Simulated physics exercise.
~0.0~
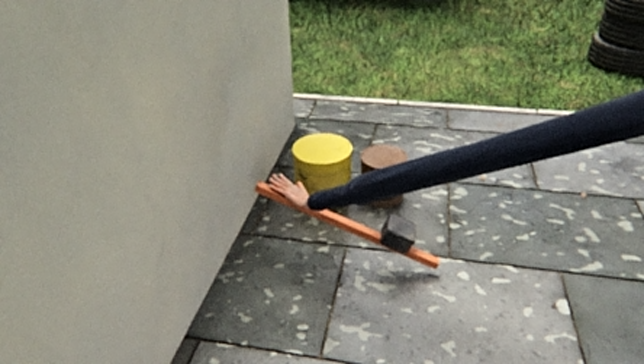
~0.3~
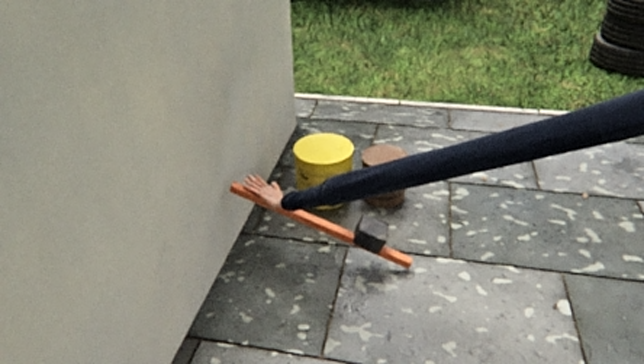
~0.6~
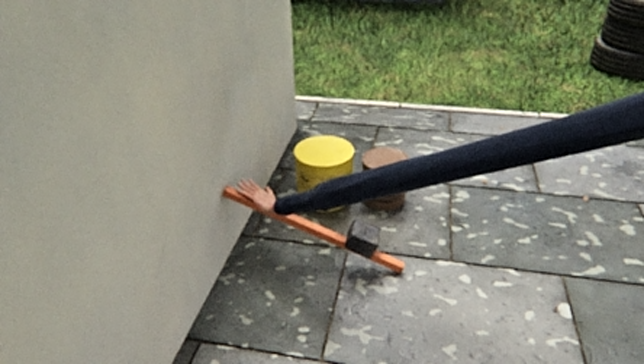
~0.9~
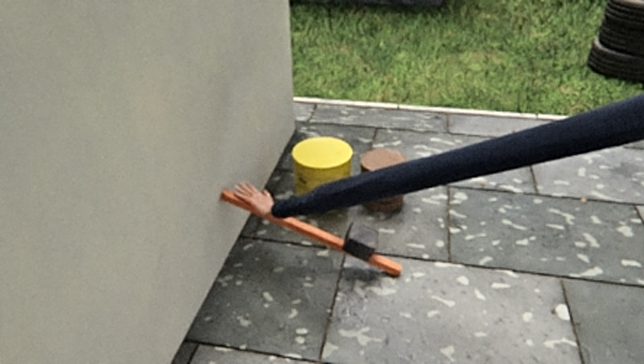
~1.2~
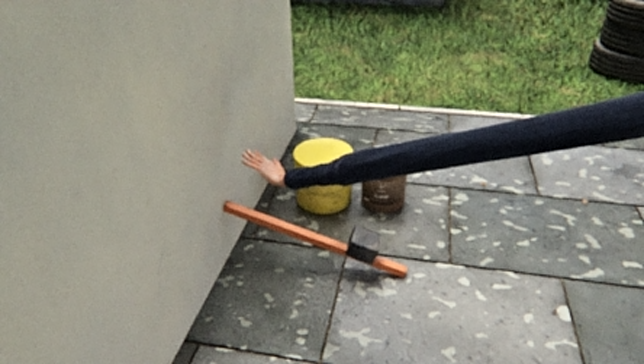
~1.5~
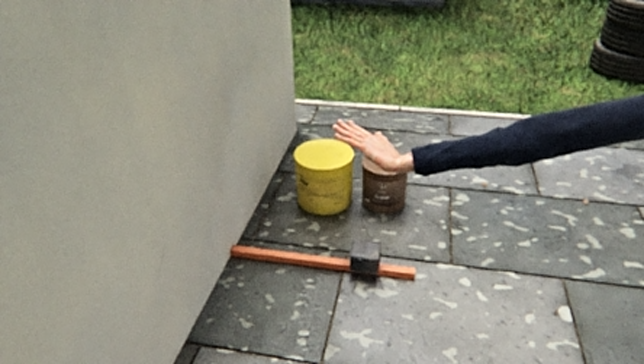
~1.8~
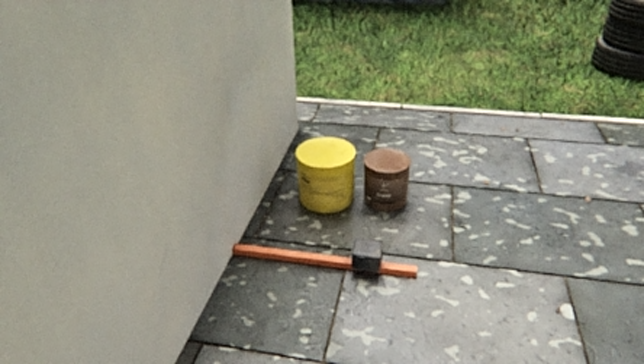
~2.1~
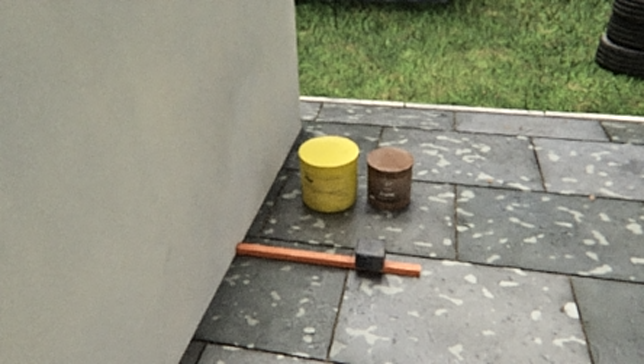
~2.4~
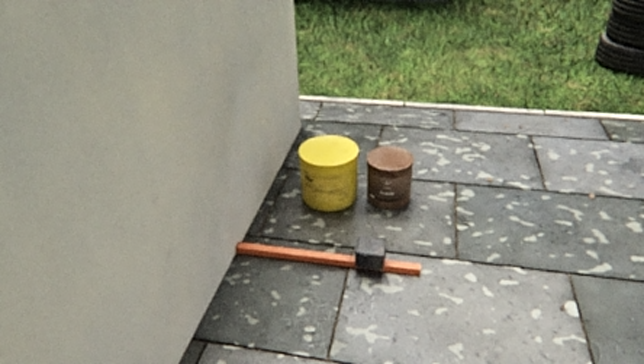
The video shows a hand moving an orange pole left against a wall beside a yellow pail and a brown pail, then letting go and withdrawing. The pole slips down and ends lying on the paving, while both pails stay in place.
